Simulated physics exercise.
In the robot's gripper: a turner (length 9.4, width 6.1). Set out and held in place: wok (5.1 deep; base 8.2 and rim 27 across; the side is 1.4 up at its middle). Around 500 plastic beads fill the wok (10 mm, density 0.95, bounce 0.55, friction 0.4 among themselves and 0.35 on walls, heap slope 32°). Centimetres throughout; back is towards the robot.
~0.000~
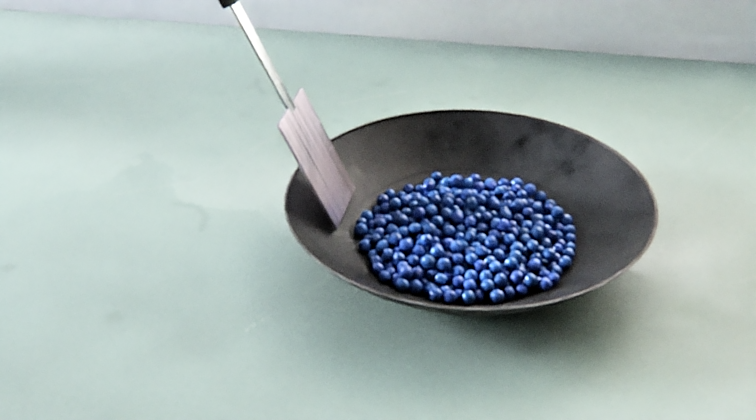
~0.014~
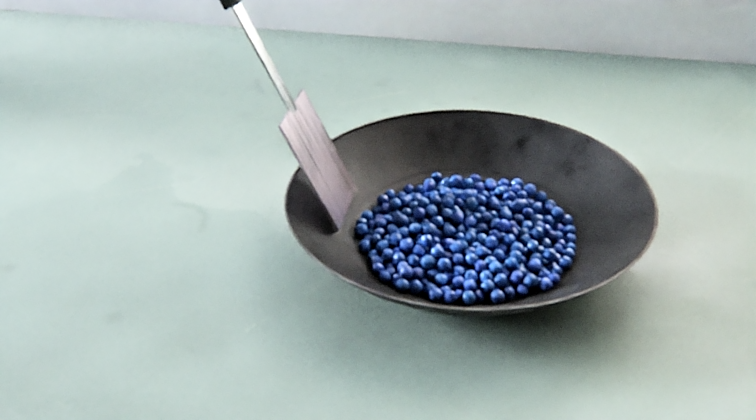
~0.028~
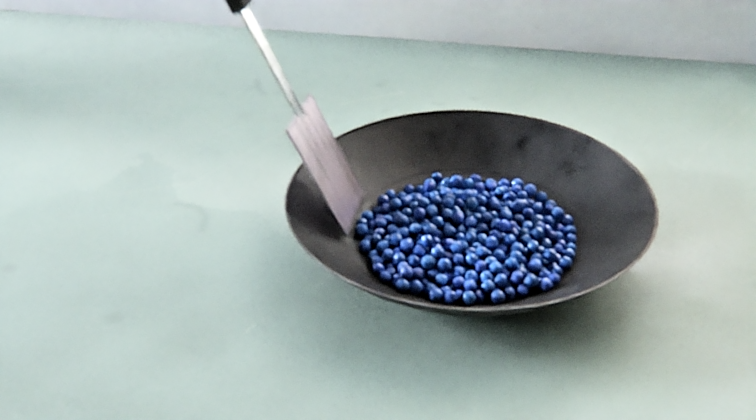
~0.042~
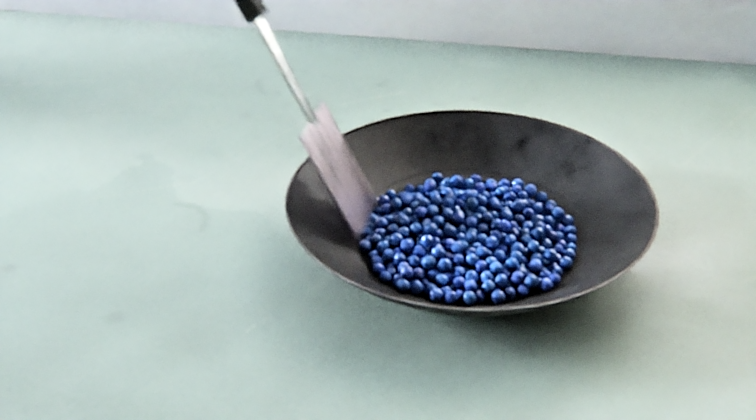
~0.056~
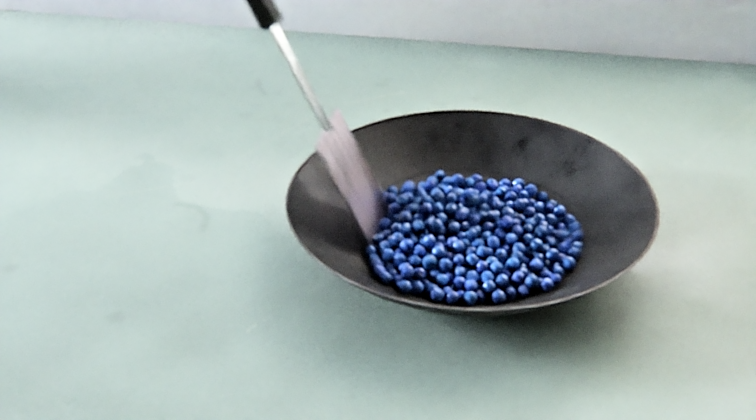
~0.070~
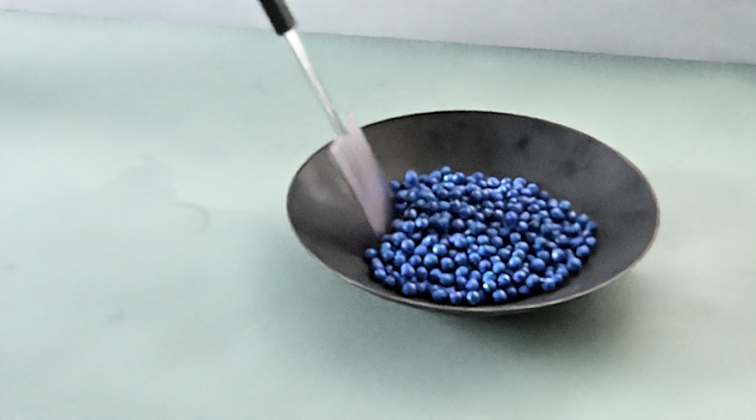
Blue beads piled in a dark wok shifting slightly to the right as a metal turner slides in from the left side.
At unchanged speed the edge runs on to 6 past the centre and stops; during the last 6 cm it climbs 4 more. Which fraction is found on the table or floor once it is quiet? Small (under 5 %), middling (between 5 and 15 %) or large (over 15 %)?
On the table or floor the share is small, under 5 %.
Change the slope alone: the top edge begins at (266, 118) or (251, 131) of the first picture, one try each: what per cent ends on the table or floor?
Some 5 and 5 per cent.
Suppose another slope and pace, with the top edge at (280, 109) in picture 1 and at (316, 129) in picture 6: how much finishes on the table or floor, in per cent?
About 0 per cent.
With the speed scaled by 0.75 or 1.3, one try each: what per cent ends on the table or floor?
Some 0 and 5 per cent.
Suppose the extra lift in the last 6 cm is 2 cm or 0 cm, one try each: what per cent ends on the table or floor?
About 0 and 5 per cent.
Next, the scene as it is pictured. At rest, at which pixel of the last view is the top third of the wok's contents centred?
Near (575, 230).
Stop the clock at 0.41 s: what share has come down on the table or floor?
Roughly 2 per cent.
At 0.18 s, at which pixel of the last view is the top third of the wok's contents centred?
At about (548, 226).
After 0.13 s, sloping 65°, highest piece 6 above the table; 496 in the wok.
After 0.18 s, sloping 65°, highest piece 5 above the table; 496 in the wok.
After 0.41 s, sloping 65°, highest piece 6 above the table; 489 in the wok, 6 on the table or floor, 1 on the blade or in flight.
After 1.46 s, sloping 65°, highest piece 5 above the table; 489 in the wok, 7 on the table or floor.
In the end, 489 in the wok, 7 on the table or floor. That is 1 % on the table or floor.
